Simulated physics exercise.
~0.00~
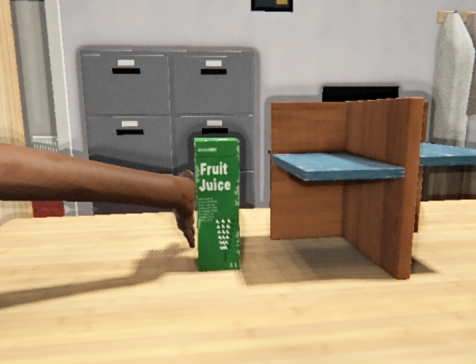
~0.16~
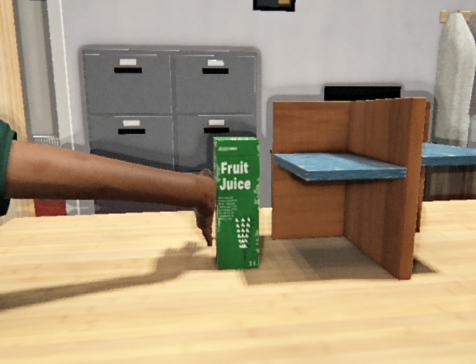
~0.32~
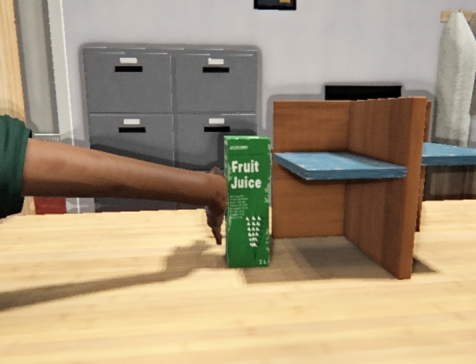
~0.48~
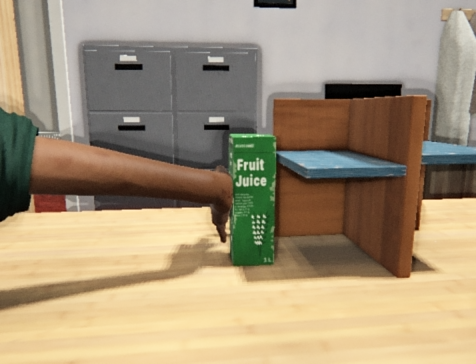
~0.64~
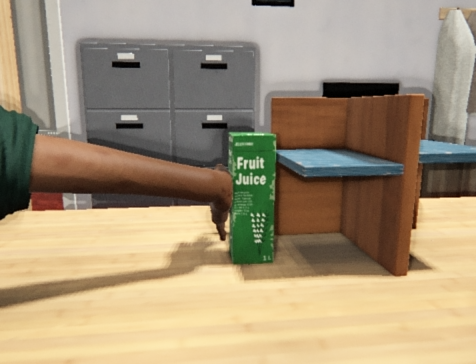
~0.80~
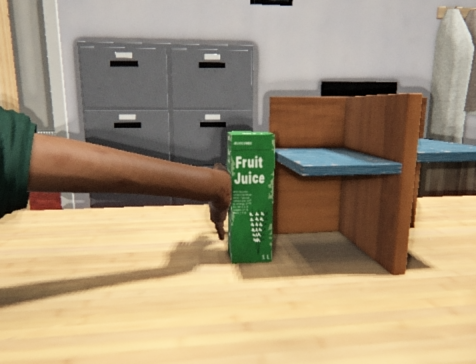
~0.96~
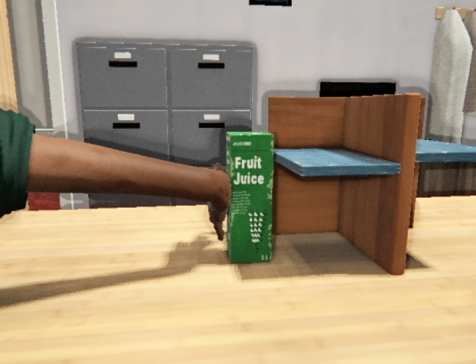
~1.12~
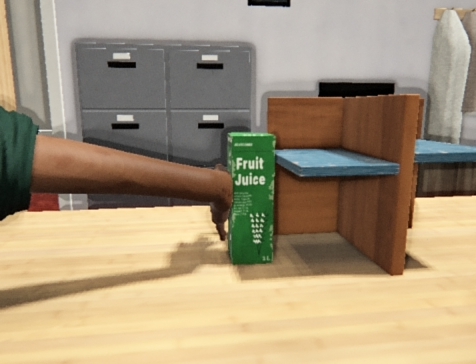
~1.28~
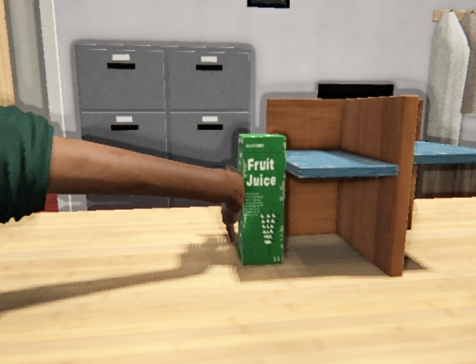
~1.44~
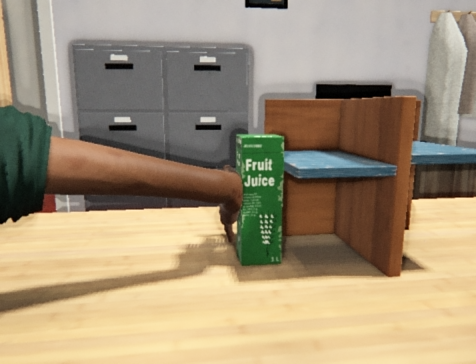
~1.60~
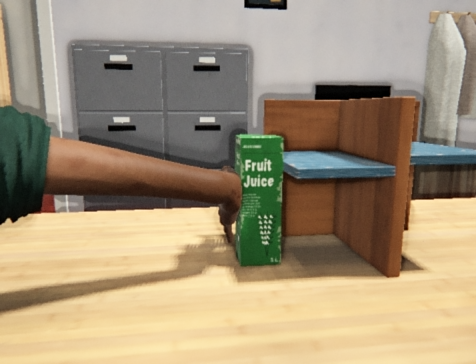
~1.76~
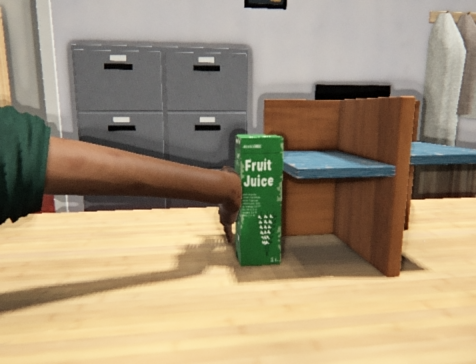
A room with grey filing drawers against the back wall is seen from the front across a pale wooden tabletop, the view swaying slightly. A tall green fruit juice carton stands upright near the middle, and to its right is a brown wooden unit with a low blue shelf. A dark-skinned arm, its green sleeve soon showing, reaches in from the left and pushes the carton rightward toward the shelf. The carton slows and pauses beside the opening, then shifts slightly farther right. It stops at the shelf's edge, too tall to go under, still upright with the hand behind it.
